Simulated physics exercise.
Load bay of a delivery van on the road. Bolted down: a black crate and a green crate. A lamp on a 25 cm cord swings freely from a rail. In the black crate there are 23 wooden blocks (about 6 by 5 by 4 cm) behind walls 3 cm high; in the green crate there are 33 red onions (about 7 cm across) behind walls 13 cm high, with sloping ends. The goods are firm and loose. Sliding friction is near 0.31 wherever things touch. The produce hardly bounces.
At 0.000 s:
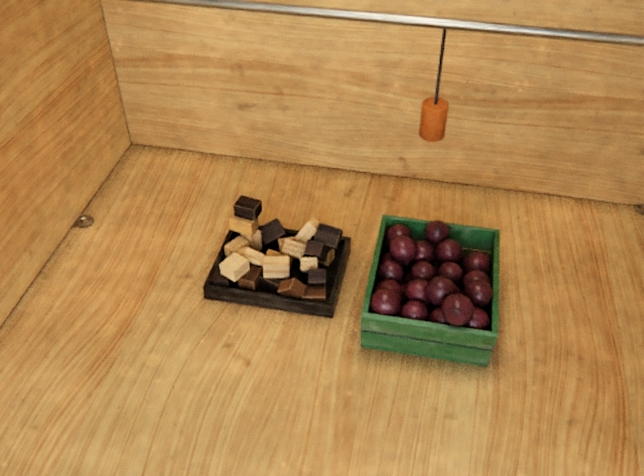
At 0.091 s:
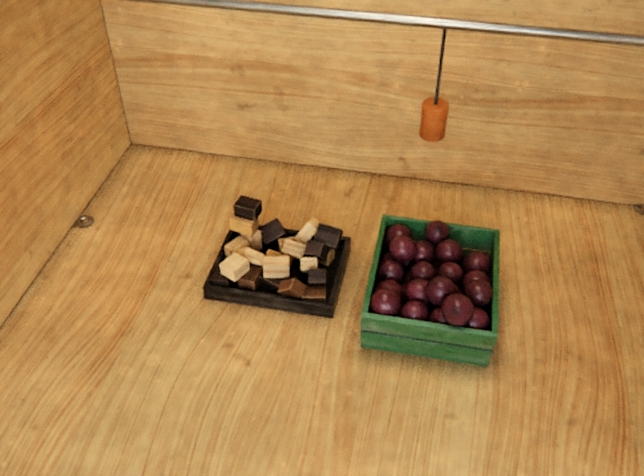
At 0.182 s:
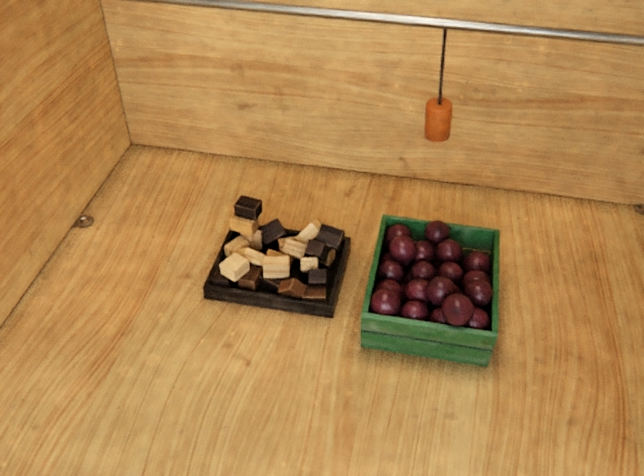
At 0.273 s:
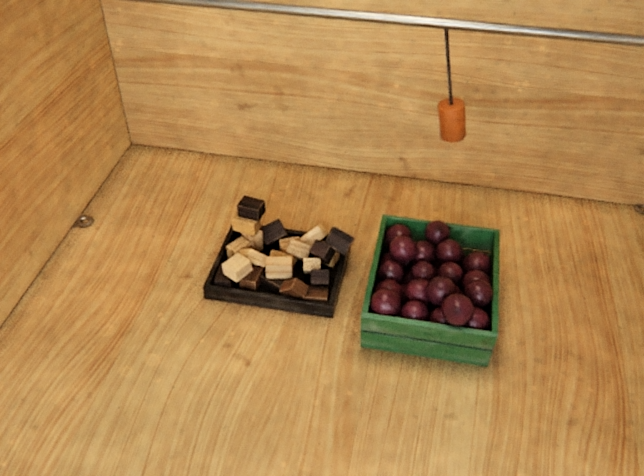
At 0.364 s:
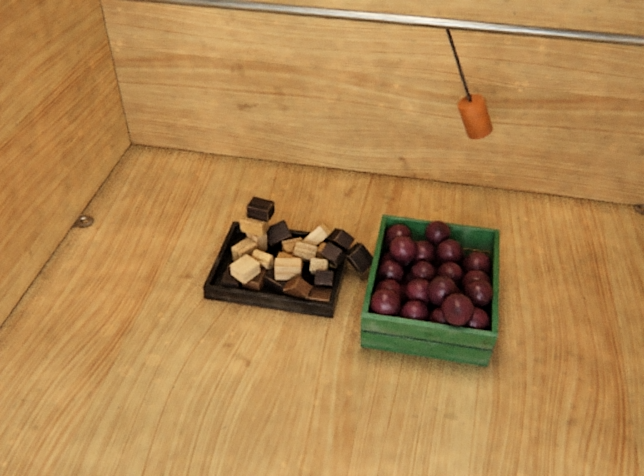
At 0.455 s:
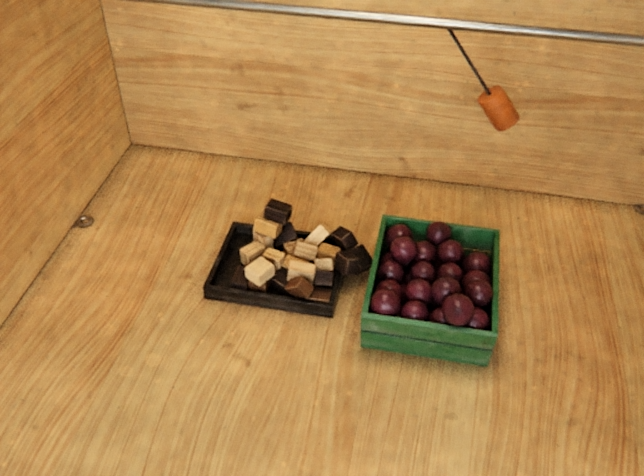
In a wood-lined load bay, a hanging orange lamp swings to the right while loose wooden blocks slide rightward in a low black crate, a couple passing over its edge beside a green crate of dark red balls that stays still.
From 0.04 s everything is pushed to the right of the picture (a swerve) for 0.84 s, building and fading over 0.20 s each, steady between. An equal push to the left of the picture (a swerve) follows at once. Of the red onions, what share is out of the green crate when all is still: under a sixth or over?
Less than a sixth of the red onions leave the green crate.
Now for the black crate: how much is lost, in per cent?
Black crate 30 per cent.
After 0.75 s, 4 of 23 out of the black crate and 0 of 33 out of the green crate.
After 1.13 s, 6 of 23 out of the black crate and 1 of 33 out of the green crate.
After 1.65 s, 7 of 23 out of the black crate and 1 of 33 out of the green crate.
When it is over (at 2.32 s), 7 of 23 out of the black crate and 1 of 33 out of the green crate. Asked share, 1 of 33, 3 per cent.
